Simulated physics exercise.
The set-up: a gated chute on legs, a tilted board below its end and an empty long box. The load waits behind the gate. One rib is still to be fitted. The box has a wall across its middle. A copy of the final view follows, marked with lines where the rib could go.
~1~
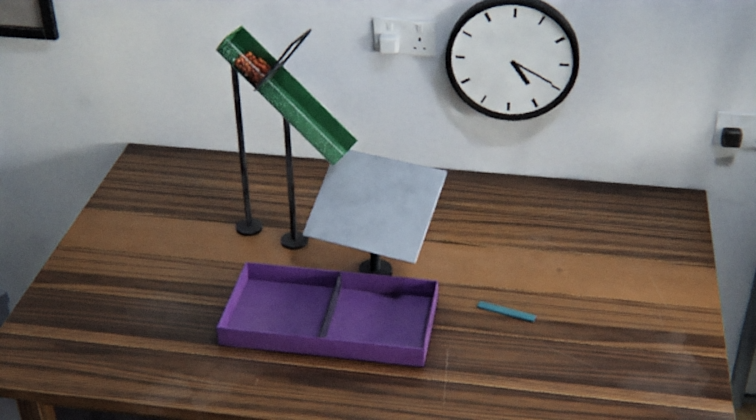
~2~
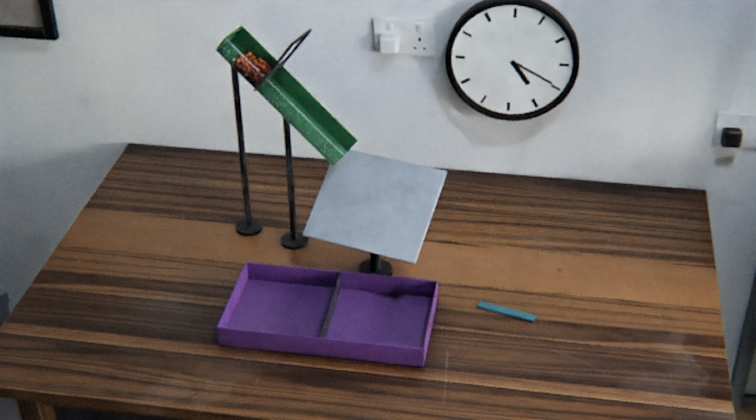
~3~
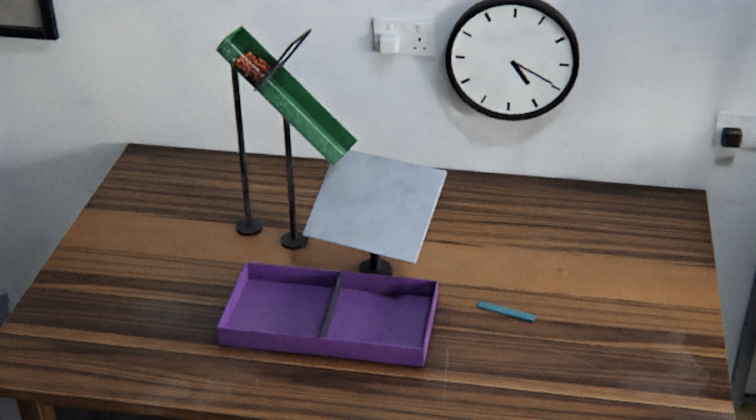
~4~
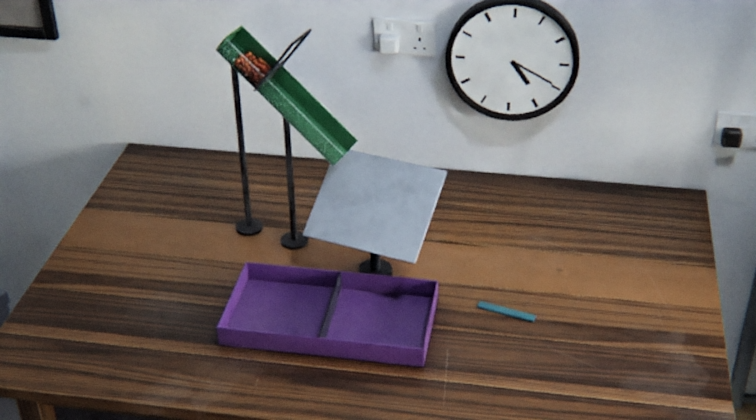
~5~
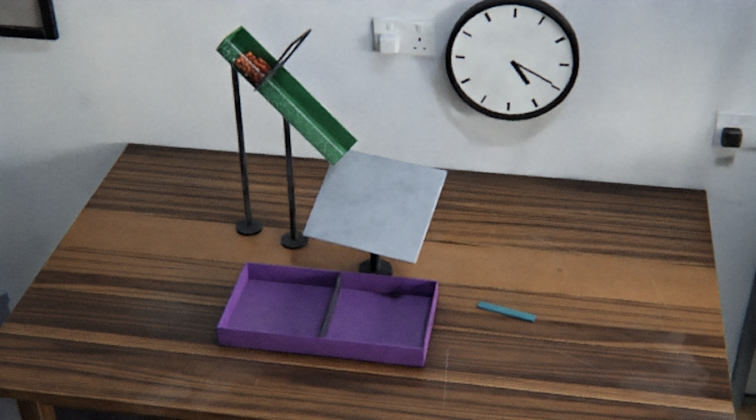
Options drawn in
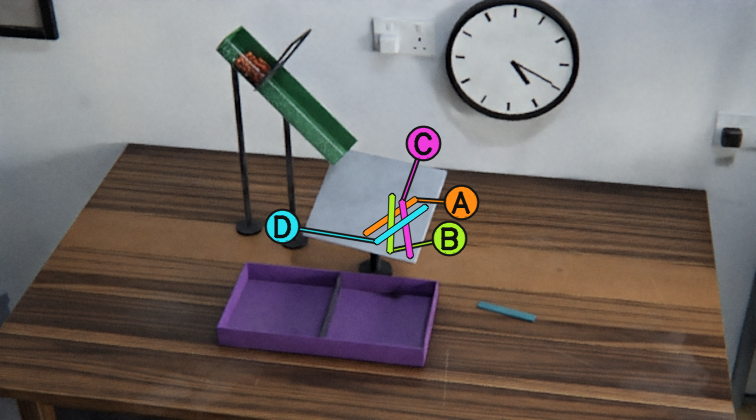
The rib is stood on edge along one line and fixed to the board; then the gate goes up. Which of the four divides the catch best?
A.
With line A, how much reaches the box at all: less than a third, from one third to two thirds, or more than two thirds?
Line A gives more than two thirds.
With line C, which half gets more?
The right half.
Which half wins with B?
More lands on the right.
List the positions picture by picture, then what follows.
The first picture shows load behind the gate near (258, 68), clay pellets; lip of the chute near (341, 159), sloping fairly steeply.
The second picture shows middle of the board near (374, 203), tilted fairly steeply; middle of its low edge near (357, 249); of its high edge near (391, 159).
The third picture shows front corners of the box near (217, 327) and (423, 349); front end of its middle wall near (319, 338); gate still shut near (276, 68).
The fourth picture shows middle of the load near (258, 68); lip near (341, 159).
The fifth picture shows middle of the load near (258, 68); lip near (341, 159).
On the marked copy, line A from (414, 199) to (366, 233); line B from (392, 196) to (390, 250); line C from (402, 202) to (410, 255); line D from (425, 207) to (376, 241).
With A, of what is caught, close to half in the left half, close to half in the right.
With B, of what is caught, only a few in the left half, all but a few in the right.
With C, of what is caught, only a few in the left half, all but a few in the right.
With D, of what is caught, a small share in the left half, all but a few in the right.
